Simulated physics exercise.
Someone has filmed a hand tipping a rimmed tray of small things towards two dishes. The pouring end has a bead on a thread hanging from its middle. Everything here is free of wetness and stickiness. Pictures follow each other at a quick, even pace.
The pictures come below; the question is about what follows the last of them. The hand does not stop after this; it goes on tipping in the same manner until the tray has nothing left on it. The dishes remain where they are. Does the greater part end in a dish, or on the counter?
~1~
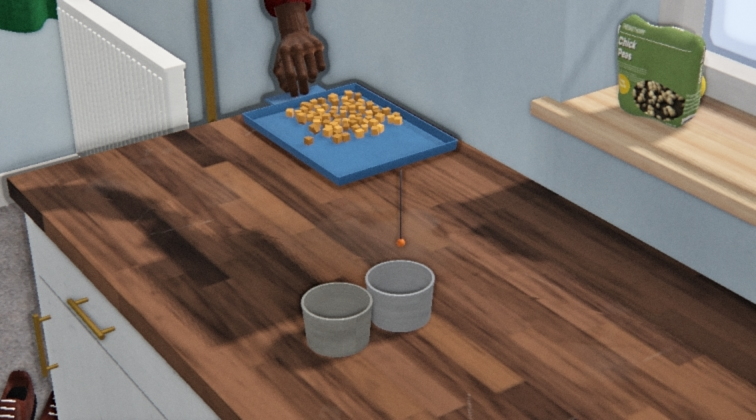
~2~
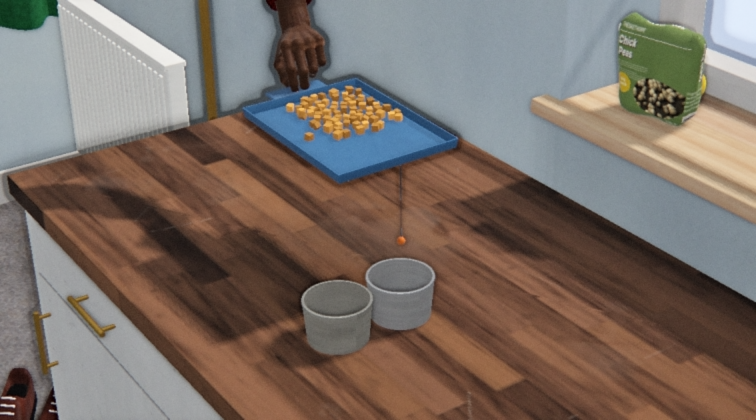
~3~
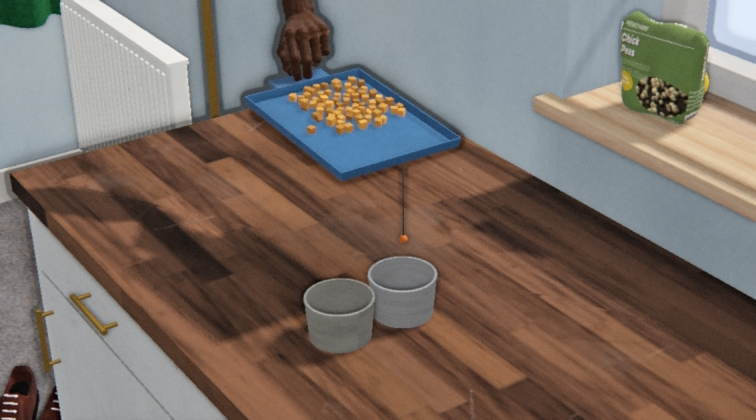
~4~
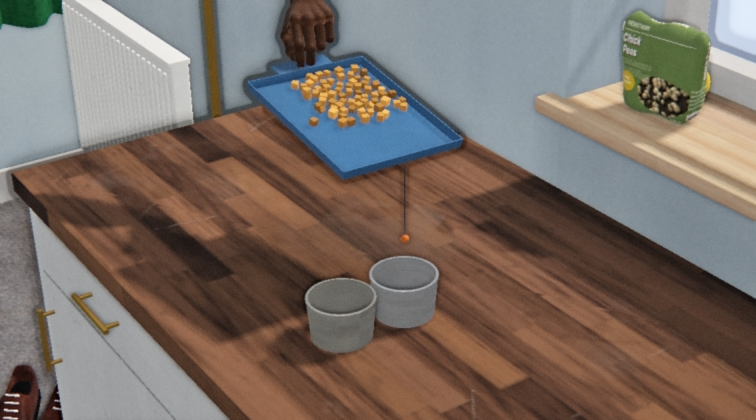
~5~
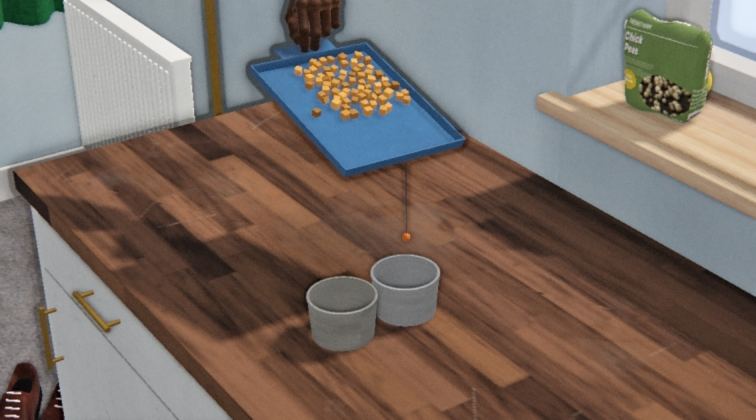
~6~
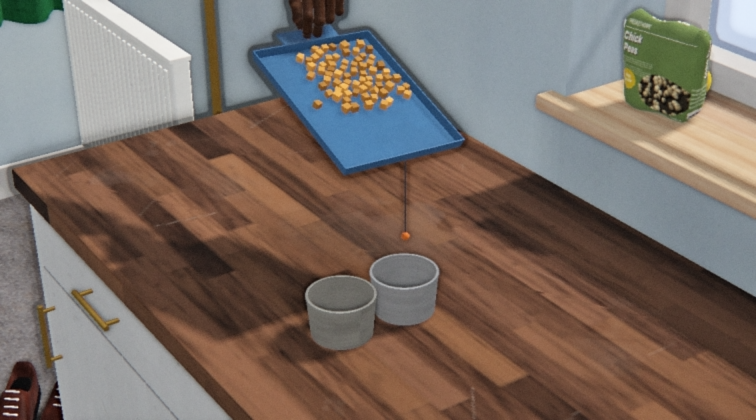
Most likely the lost part will be the majority.
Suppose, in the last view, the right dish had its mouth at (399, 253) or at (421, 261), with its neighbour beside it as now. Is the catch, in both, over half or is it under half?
The first time it's lower than half, the second time lower than half.
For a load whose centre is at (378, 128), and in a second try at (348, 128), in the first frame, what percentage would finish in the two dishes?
You'd get about 10 per cent first and about 30 per cent second.
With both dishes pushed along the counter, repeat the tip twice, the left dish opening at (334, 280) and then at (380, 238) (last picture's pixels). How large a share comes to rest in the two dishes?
First try: Roughly 10 per cent; second try: Roughly 0 per cent.
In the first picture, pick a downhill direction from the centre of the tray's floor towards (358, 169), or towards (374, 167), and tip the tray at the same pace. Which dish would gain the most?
I'd say the one to the right first, then the one to the right.
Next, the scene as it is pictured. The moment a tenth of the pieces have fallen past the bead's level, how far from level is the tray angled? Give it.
The tilt is near 70° by then.
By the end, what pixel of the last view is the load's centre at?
Close to (470, 289), more or less.
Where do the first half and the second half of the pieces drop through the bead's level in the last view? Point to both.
Earlier half at (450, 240), later half at (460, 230).
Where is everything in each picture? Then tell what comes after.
Corners of the pouring end at (339, 176) and (456, 140), level; middle of the load at (337, 119), croutons; left dish at (356, 332); right dish at (419, 307); bead on its thread at (401, 243), in the first frame.
Corners of the pouring end at (339, 174) and (456, 138), level; middle of the load at (337, 114), in the second frame.
Corners of the pouring end at (342, 172) and (459, 137), tipped barely, lowest at the right corner; middle of the load at (340, 107), in the third frame.
Corners of the pouring end at (344, 171) and (461, 138), tipped a little, lowest at the right corner; middle of the load at (342, 97), in the fourth frame.
Corners of the pouring end at (346, 169) and (463, 138), tipped clearly, lowest at the right corner; middle of the load at (345, 87), in the fifth frame.
Corners of the pouring end at (346, 167) and (462, 139), tipped clearly, lowest at the right corner; middle of the load at (347, 78); left dish at (360, 325); right dish at (424, 301), in the sixth frame.
Soon, tray tipped steeply; most on the tray; about a quarter in the air.
A while on, tray tipped past a quarter turn; most on the tray; a small part in the right dish; about a quarter outside both; a stray few in the air.
Towards the end, tray tipped past a quarter turn; a small part in the right dish; most outside both.
Finally, tray tipped past a quarter turn; none in the left dish; a small part in the right dish; most outside both.
